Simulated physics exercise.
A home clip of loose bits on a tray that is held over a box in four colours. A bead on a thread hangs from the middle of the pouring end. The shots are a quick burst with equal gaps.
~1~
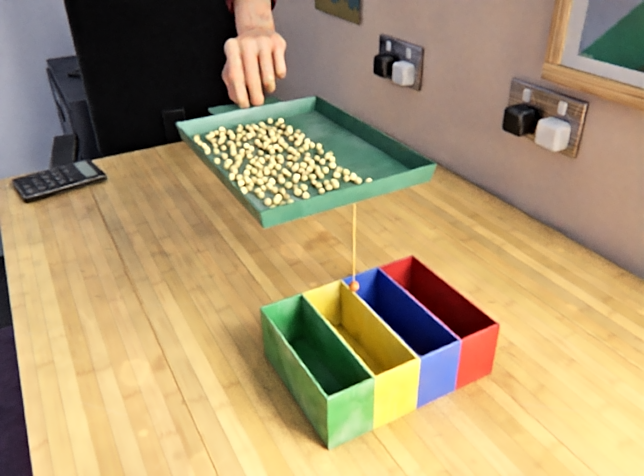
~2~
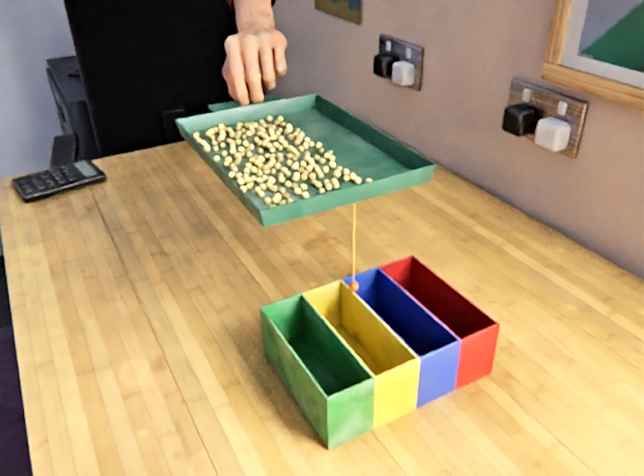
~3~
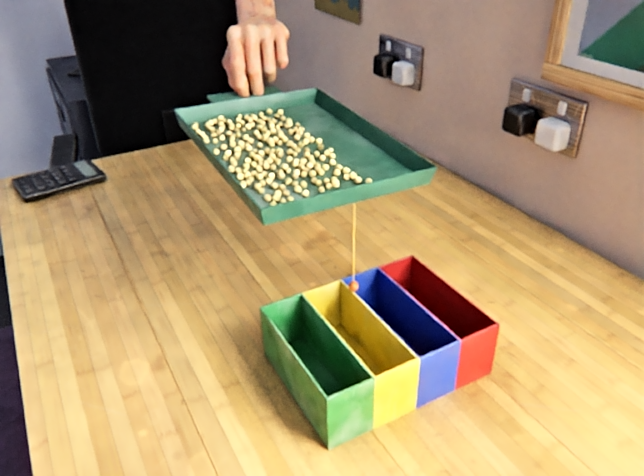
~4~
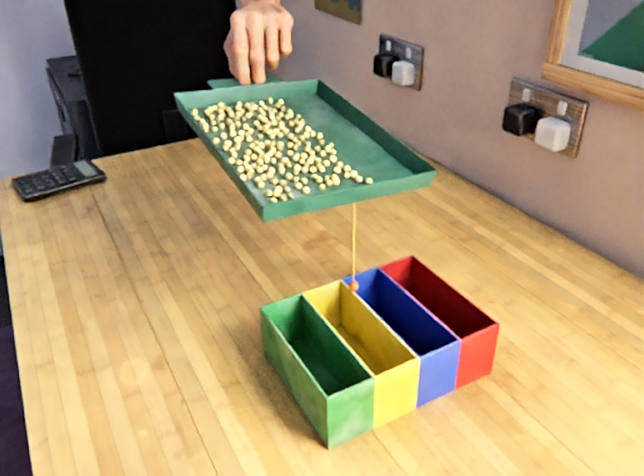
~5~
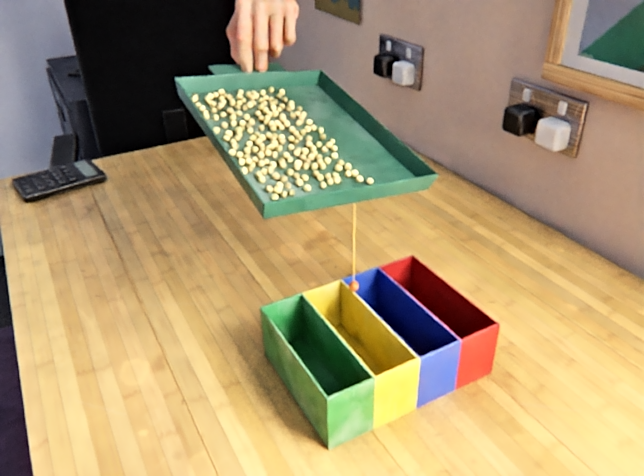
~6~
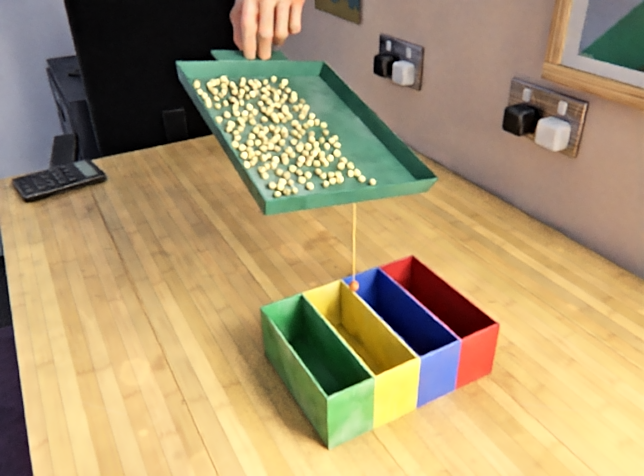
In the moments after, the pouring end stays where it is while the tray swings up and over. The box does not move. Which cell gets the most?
The red cell gets the most.
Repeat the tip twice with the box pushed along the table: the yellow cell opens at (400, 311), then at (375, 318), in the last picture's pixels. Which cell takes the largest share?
In turn: The blue one; the red cell.
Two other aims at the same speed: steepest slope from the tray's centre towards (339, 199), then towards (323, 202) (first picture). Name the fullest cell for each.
One: The cell in green. Two: That green cell.
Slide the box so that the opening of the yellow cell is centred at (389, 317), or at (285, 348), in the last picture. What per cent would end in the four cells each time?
About 90 and 0 per cent.
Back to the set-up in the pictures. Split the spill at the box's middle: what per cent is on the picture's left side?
Close to 0 per cent.
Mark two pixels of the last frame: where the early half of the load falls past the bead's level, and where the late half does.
First near (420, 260), later near (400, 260).
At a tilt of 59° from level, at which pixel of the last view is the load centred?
Roughly at (401, 191).
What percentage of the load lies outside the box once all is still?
Close to 10 per cent.
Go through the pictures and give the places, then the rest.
In the first frame, corners of the pouring end at (262, 209) and (431, 163), level; middle of the load at (267, 158), soya beans; bead on its thread at (354, 286); green cell at (351, 409); yellow cell at (396, 389); blue cell at (438, 370); red cell at (477, 352).
In the second frame, corners of the pouring end at (263, 208) and (431, 164), level; middle of the load at (267, 156).
In the third frame, corners of the pouring end at (263, 206) and (432, 166), tipped barely, lowest at the right corner; middle of the load at (267, 151).
In the fourth frame, corners of the pouring end at (265, 203) and (433, 169), tipped a little, lowest at the right corner; middle of the load at (267, 143).
In the fifth frame, corners of the pouring end at (267, 200) and (433, 173), tipped a little, lowest at the right corner; middle of the load at (269, 135).
In the sixth frame, corners of the pouring end at (268, 198) and (433, 176), tipped clearly, lowest at the right corner; middle of the load at (271, 128); green cell at (351, 409); yellow cell at (396, 389); blue cell at (438, 370); red cell at (477, 352).
Soon after the last picture, tray tipped steeply; most on the tray; a stray few in the red cell; a small part falling or outside the box.
A little later, tray tipped right over; about two thirds on the tray; about a quarter in the red cell; a stray few in the blue cell; about a quarter falling or outside the box.
Later still, tray tipped past a quarter turn; most in the red cell; a small part in the blue cell; a small part falling or outside the box.
At rest, tray tipped past a quarter turn; most in the red cell; a small part in the blue cell; none in the green cell; none in the yellow cell; a small part outside the box.
